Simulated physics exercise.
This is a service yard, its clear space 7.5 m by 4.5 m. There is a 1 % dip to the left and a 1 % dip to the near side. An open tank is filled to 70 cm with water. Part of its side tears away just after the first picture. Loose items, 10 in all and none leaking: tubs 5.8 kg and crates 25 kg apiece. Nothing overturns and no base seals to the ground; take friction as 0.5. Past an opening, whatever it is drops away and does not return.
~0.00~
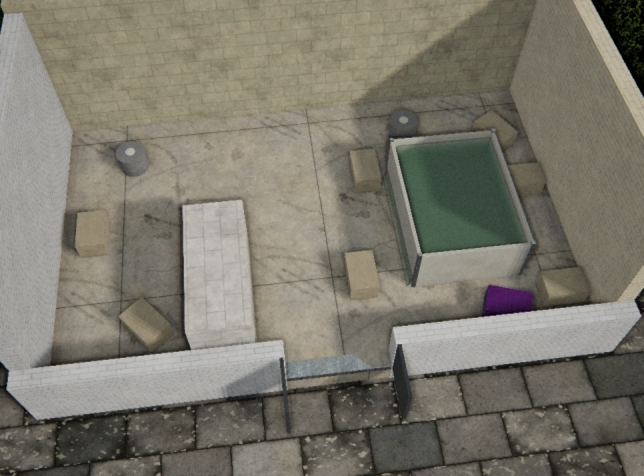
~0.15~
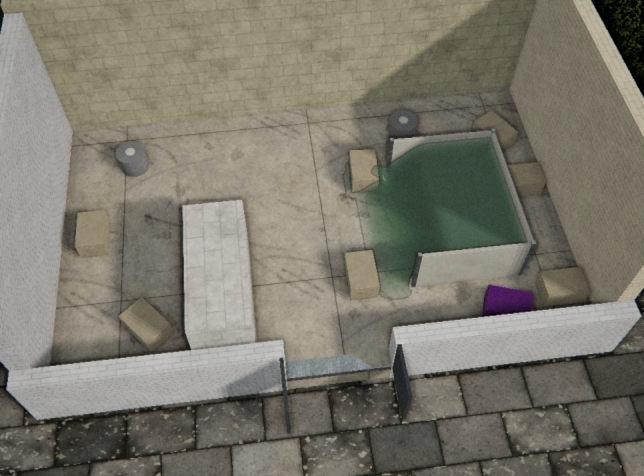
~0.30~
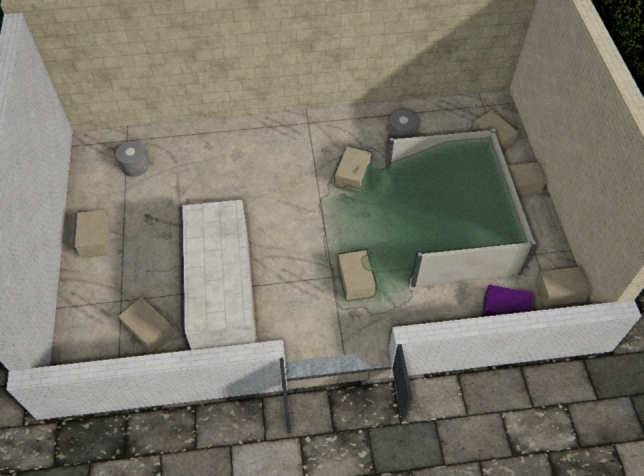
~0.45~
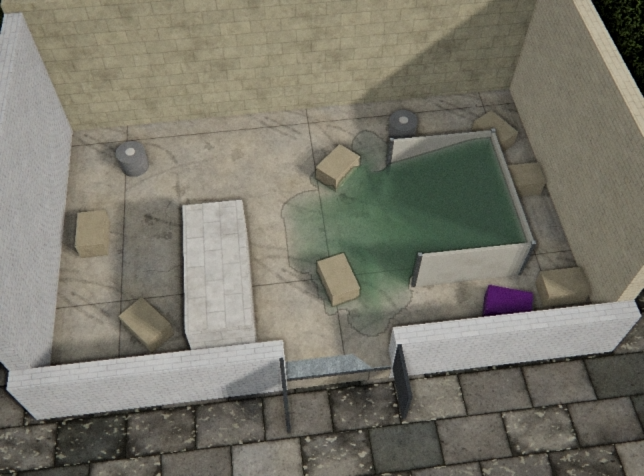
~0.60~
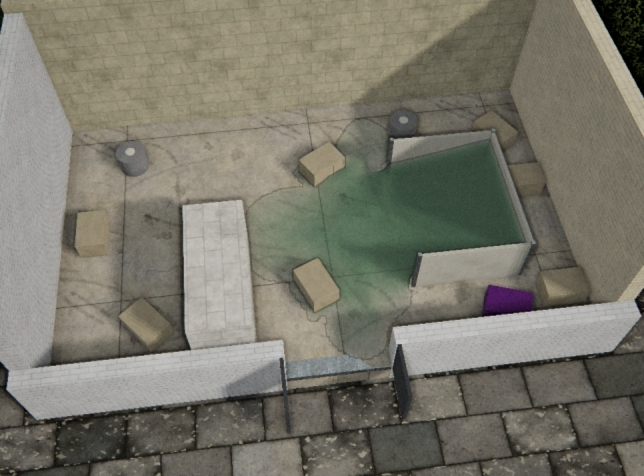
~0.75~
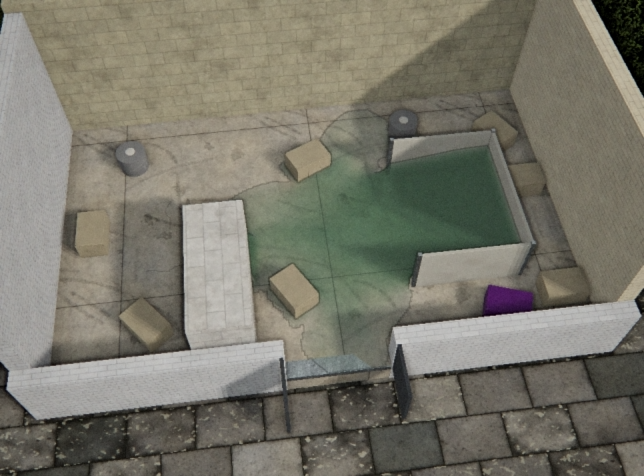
A large open tank of green water lost its left side, and the water spread leftward across the walled yard, pushing two tan crates along while the purple crate stayed put.
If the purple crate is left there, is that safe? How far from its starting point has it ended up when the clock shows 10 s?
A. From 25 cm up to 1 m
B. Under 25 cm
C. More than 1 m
B.
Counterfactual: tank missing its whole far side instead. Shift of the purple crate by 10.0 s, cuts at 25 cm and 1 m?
Afterwards the purple crate is carried a long way.
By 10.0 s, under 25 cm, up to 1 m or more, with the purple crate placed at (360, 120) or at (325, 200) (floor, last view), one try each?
Run one, it remains planted; run two, it gets swept far.
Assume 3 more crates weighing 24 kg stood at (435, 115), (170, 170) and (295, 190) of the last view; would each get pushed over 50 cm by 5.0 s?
The first one ends up inside that, the second beyond that, the third beyond that.
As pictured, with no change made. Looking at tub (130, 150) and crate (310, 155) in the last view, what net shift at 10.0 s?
Lab note - net shifts in order: 60 cm; 300 cm.
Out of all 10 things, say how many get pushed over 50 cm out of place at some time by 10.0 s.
The count comes to 4.
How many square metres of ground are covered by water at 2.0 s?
Roughly 21 m2.
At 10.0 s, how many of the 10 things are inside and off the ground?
At that moment 3.
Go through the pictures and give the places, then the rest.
In the first frame, the purple crate at (510, 301), on the bottom; water covers 3.1 m2; 0 of 10 have shifted.
In the second frame, the purple crate at (510, 301) rests on the ground; water covers 4.2 m2; 0 of 10 have shifted.
In the third frame, the purple crate at (510, 301) rests on the ground; water covers 5.4 m2; 2 of 10 have shifted.
In the fourth frame, the purple crate at (510, 301) rests on the ground; water covers 7.0 m2; 2 of 10 have shifted.
In the fifth frame, the purple crate at (510, 301), on the bottom; water covers 8.8 m2; 2 of 10 have shifted.
In the sixth frame, the purple crate at (510, 301), on the bottom; water covers 10.6 m2; 2 of 10 have shifted.
After 2.0 s the purple crate is near (510, 301), 0.0 m from its start, aground; 0 of 10 are out; 1 afloat.
After 4.5 s the purple crate is near (510, 301), 0.0 m from its start, aground; 1 of 10 are out; 2 afloat.
After 7.0 s the purple crate is near (510, 301), 0.0 m from its start, aground; 1 of 10 are out; 3 afloat.
After 10.0 s the purple crate is near (510, 301), 0.0 m from its start, aground; 1 of 10 are out; 3 afloat.
